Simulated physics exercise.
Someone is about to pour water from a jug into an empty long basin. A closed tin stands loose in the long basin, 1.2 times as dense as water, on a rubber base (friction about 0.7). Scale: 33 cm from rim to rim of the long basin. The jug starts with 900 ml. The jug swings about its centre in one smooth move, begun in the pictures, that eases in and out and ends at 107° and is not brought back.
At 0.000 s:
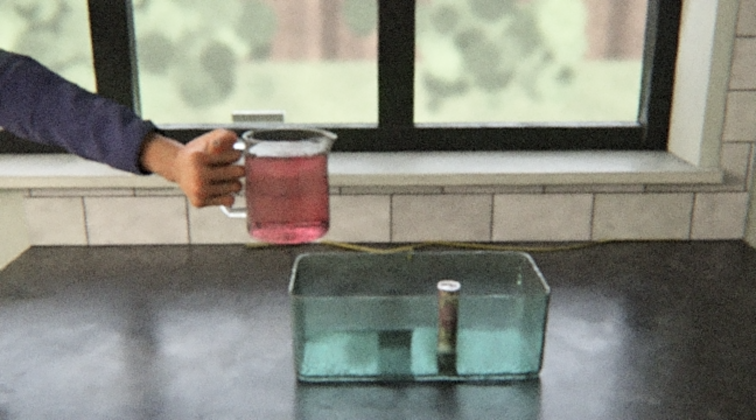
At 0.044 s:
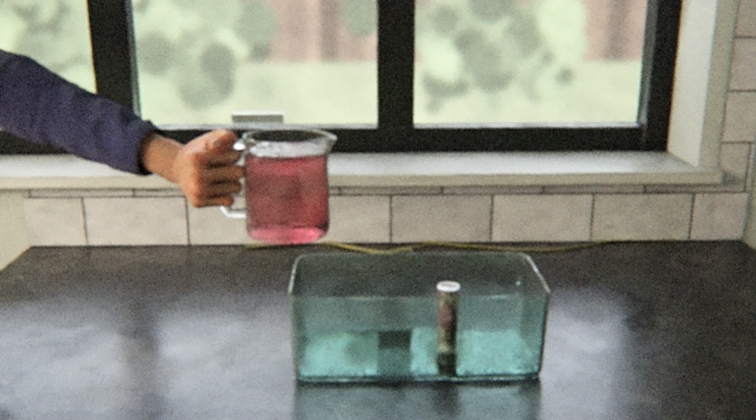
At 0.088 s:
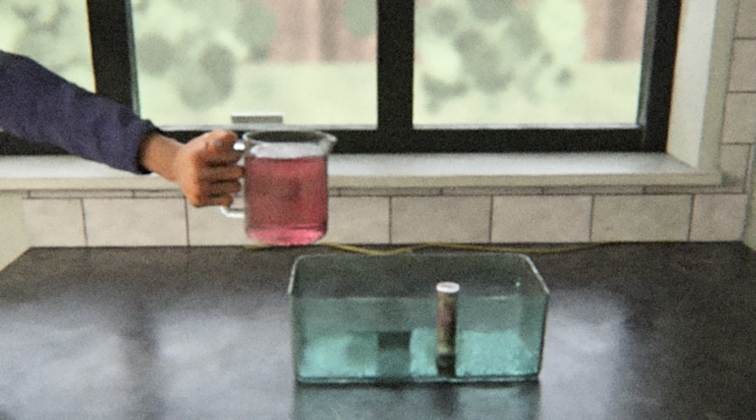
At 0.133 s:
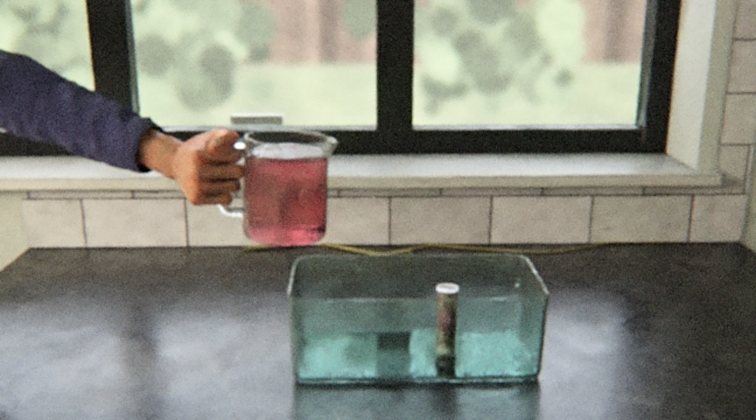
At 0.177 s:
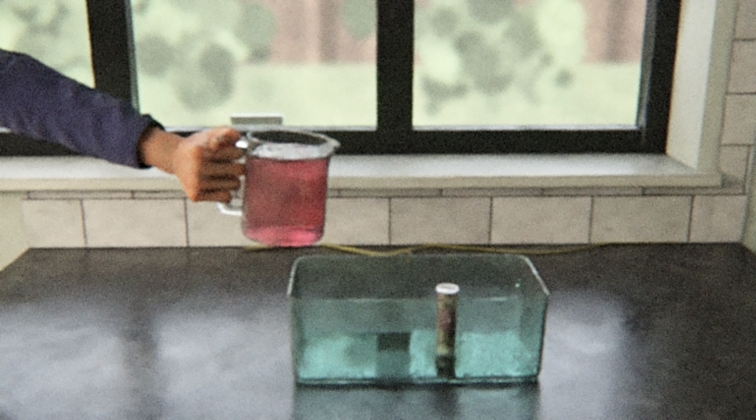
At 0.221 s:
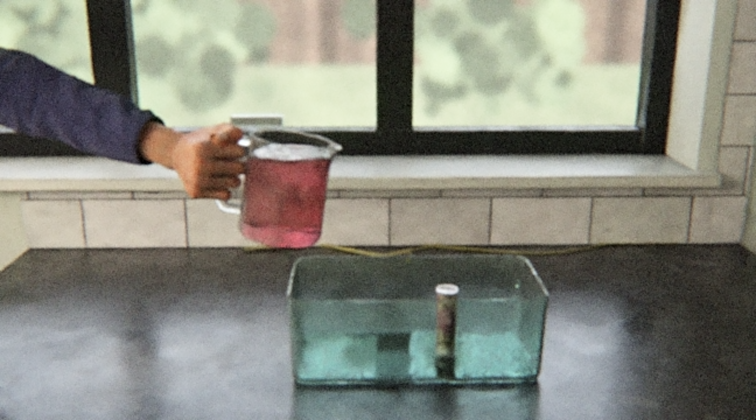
A hand holds a jug of pink liquid and tilts it slightly to the right.
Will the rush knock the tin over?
The tin stays up.
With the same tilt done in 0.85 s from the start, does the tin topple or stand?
The tin remains upright.
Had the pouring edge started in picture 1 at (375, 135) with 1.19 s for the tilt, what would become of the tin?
Then it topples.
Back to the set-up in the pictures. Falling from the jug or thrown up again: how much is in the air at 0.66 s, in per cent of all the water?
Near 12 in a hundred.
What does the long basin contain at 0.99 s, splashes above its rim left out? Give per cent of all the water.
About 46 per cent.
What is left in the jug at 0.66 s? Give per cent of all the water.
Near 86 in a hundred.
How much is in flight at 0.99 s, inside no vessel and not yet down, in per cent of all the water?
Some 20 per cent.
Then, 0.66 s in, the tilt is 63° and 86 per cent is still to pour; the tin stands where it began.
Then, 0.99 s in, the tilt is 99° and 35 per cent is still to pour; the tin stands where it began.
Then, 1.32 s in, the tilt is 107° and 4 per cent is still to pour; the tin stands where it began.
Then, 1.69 s in, the tilt is 107° and 0 per cent is still to pour; the tin stands where it began.
Finally, the tin stands where it began.
